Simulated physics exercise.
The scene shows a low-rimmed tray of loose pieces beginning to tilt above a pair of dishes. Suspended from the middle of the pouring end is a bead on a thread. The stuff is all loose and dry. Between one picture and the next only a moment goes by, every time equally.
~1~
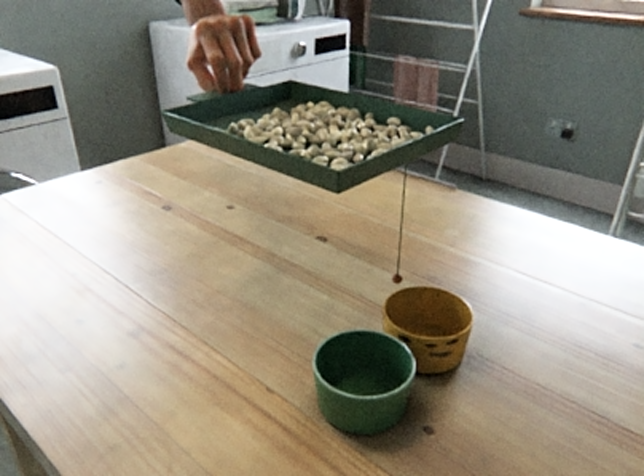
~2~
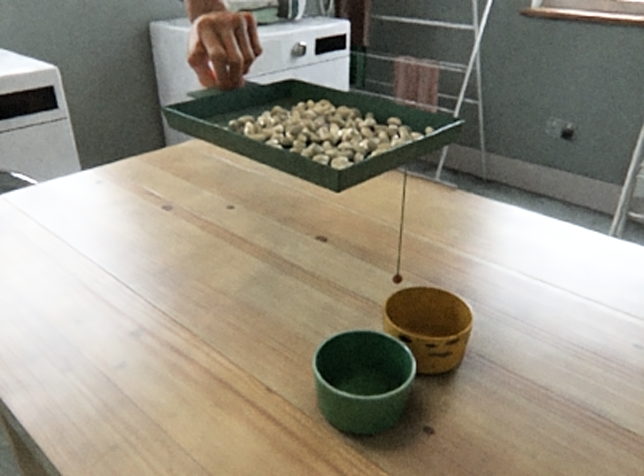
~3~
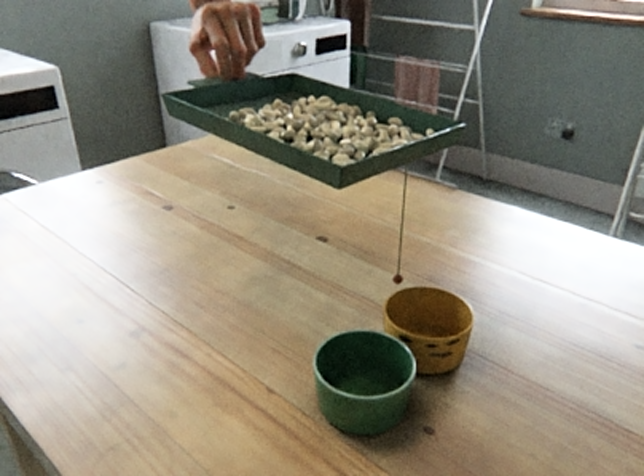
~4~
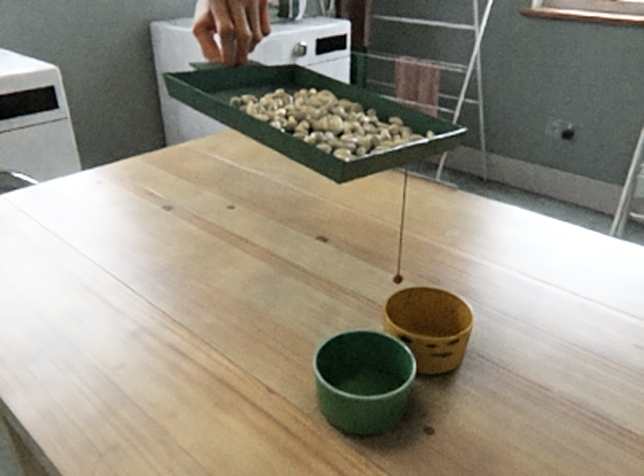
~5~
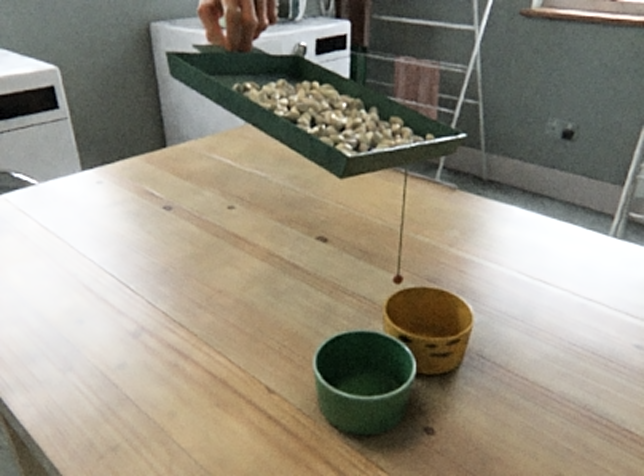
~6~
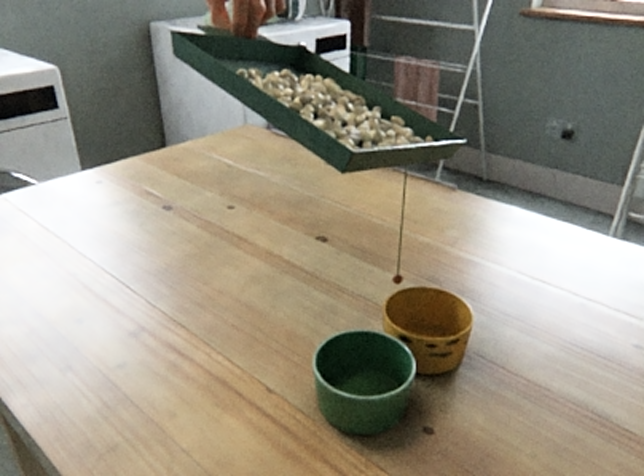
Hand lifting the back of a green tray of pale beans, tilting it toward its right corner above two small bowls.
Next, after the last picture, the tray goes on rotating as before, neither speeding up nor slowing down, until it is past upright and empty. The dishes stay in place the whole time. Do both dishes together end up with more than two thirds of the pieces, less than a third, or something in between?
Lowest range.
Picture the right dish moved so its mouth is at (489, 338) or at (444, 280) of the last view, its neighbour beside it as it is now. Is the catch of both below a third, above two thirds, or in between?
Two tries, in turn: Under a third and in the middle band.
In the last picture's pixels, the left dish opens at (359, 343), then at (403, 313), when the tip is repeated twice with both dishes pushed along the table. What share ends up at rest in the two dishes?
It would be near 10 per cent first and near 60 per cent second.
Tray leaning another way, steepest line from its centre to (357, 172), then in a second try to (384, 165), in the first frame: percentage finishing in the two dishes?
Lab note: Try one about 80 %, try two 50 %.
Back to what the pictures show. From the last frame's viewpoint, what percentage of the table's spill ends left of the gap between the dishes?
My estimate is some 10 per cent.
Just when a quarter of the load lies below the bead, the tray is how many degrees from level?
Roughly 110 degrees at that moment.
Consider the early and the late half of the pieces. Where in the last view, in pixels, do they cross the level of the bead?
(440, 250) for the early half, (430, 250) for the late half.
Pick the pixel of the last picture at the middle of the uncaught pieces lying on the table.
Their middle ends up at roughly (451, 296).
Soon, tray tipped steeply; all on the tray.
A while on, tray tipped past a quarter turn; nearly all on the tray; a stray few outside both; a stray few in the air.
Towards the end, tray tipped past a quarter turn; a stray few in the right dish; nearly all outside both.
Finally, tray tipped past a quarter turn; none in the left dish; a stray few in the right dish; nearly all outside both.
